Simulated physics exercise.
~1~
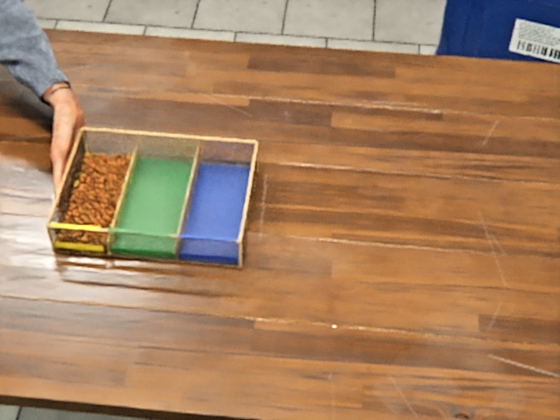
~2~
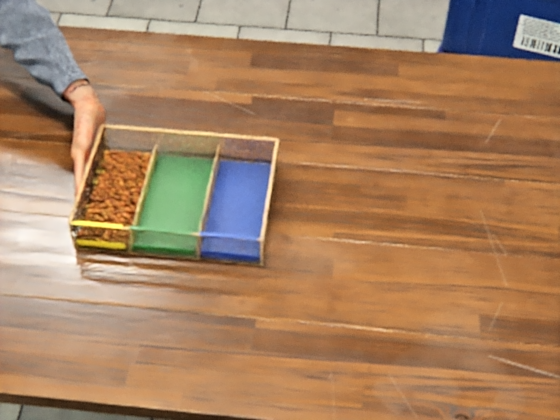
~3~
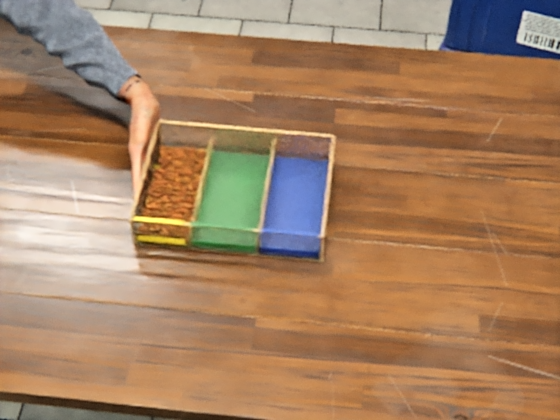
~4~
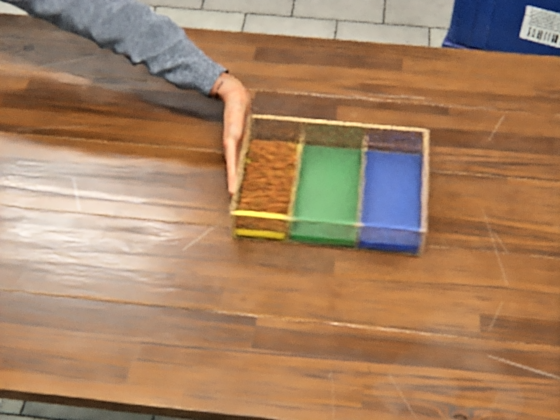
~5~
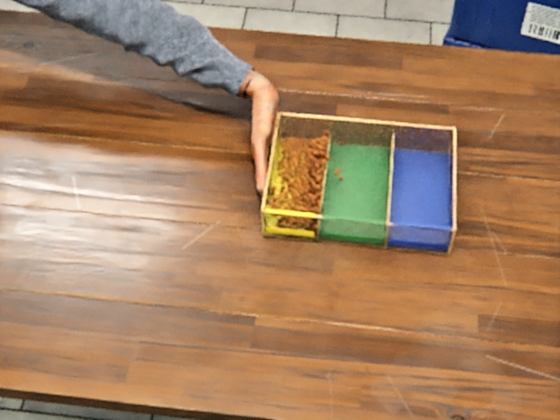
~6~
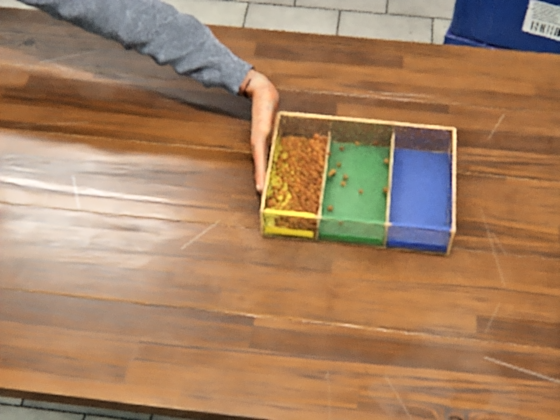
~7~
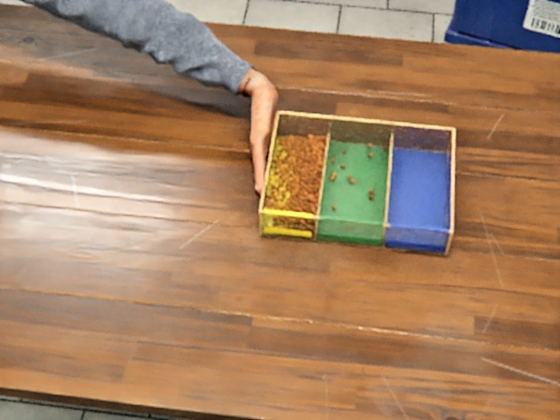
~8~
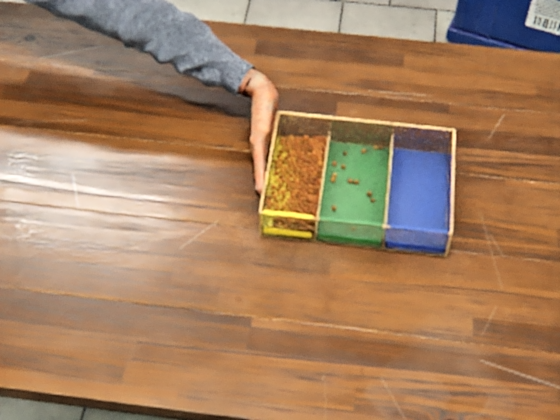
A shallow tray with three compartments, one filled with small brown pieces and the others showing green and blue floors, slides to the right across a wooden table, pushed by a hand in a grey sleeve. It starts slowly near the left side and picks up speed past the middle. Then it comes to a stop right of centre, with the hand still against its left end. As it halts, the brown pieces surge and a few hop into the green section. Patches of yellow floor show through on the left. The tray rests there, most pieces still in their own compartment and the blue one empty.
